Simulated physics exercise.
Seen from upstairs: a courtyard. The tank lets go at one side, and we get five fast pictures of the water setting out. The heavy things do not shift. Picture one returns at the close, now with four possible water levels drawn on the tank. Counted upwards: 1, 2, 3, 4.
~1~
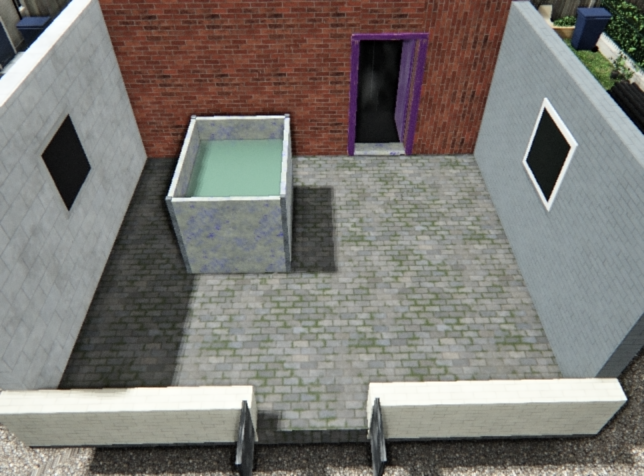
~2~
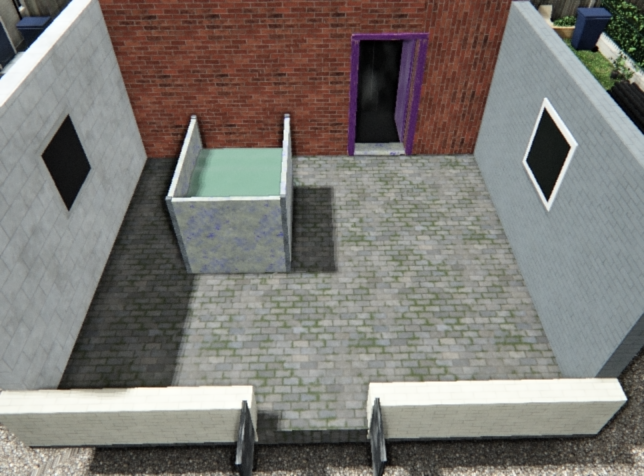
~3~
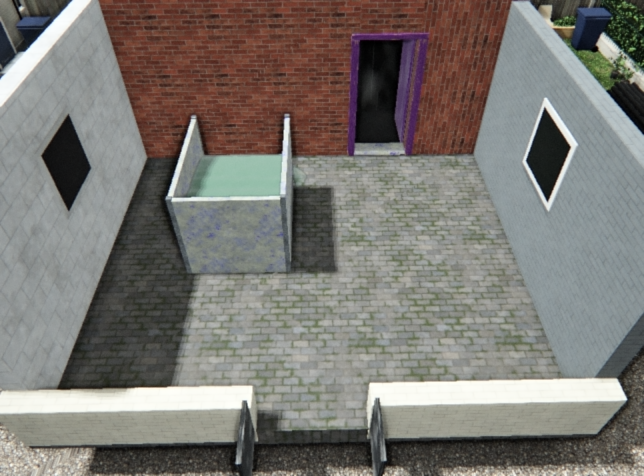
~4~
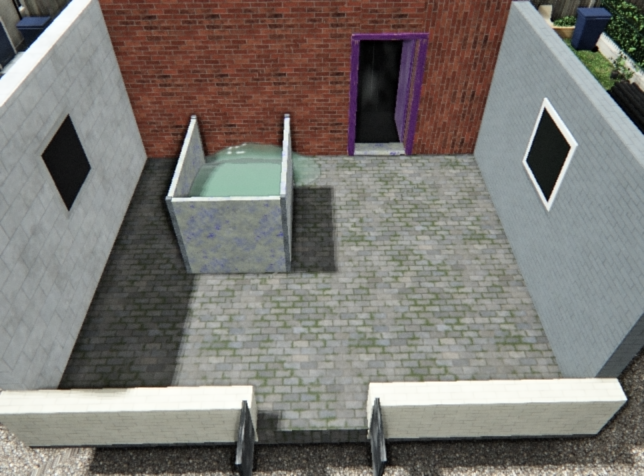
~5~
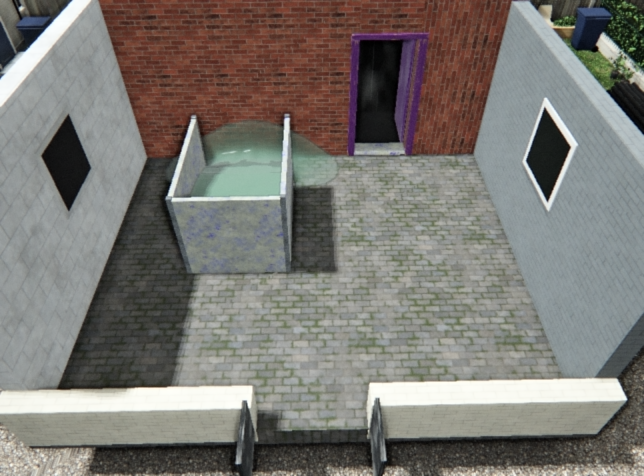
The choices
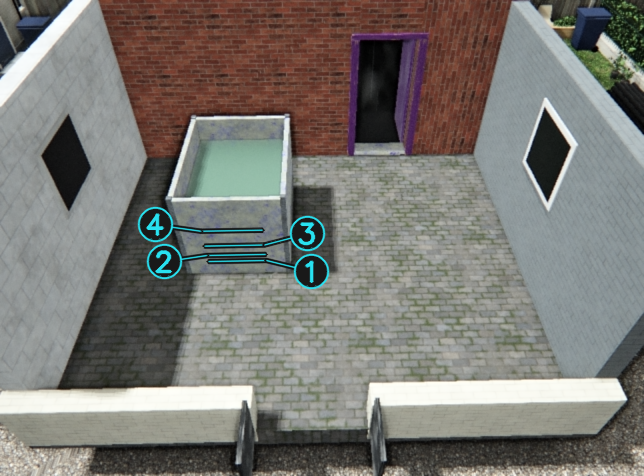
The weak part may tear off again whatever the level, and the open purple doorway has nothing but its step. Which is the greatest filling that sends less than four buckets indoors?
Take 4.
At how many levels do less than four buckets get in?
All of them.
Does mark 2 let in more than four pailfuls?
No, that is safe.
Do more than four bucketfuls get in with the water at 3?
No.
On the marked copy, 1 at (237, 261); 2 at (236, 254); 3 at (234, 245); 4 at (231, 230); from the bottom up 1, 2, 3, 4.
Choosing 1, nothing gets over.
Choosing 2, nothing gets over.
Choosing 3, a splash gets over, under a bucket.
Choosing 4, a bucket or two gets in.
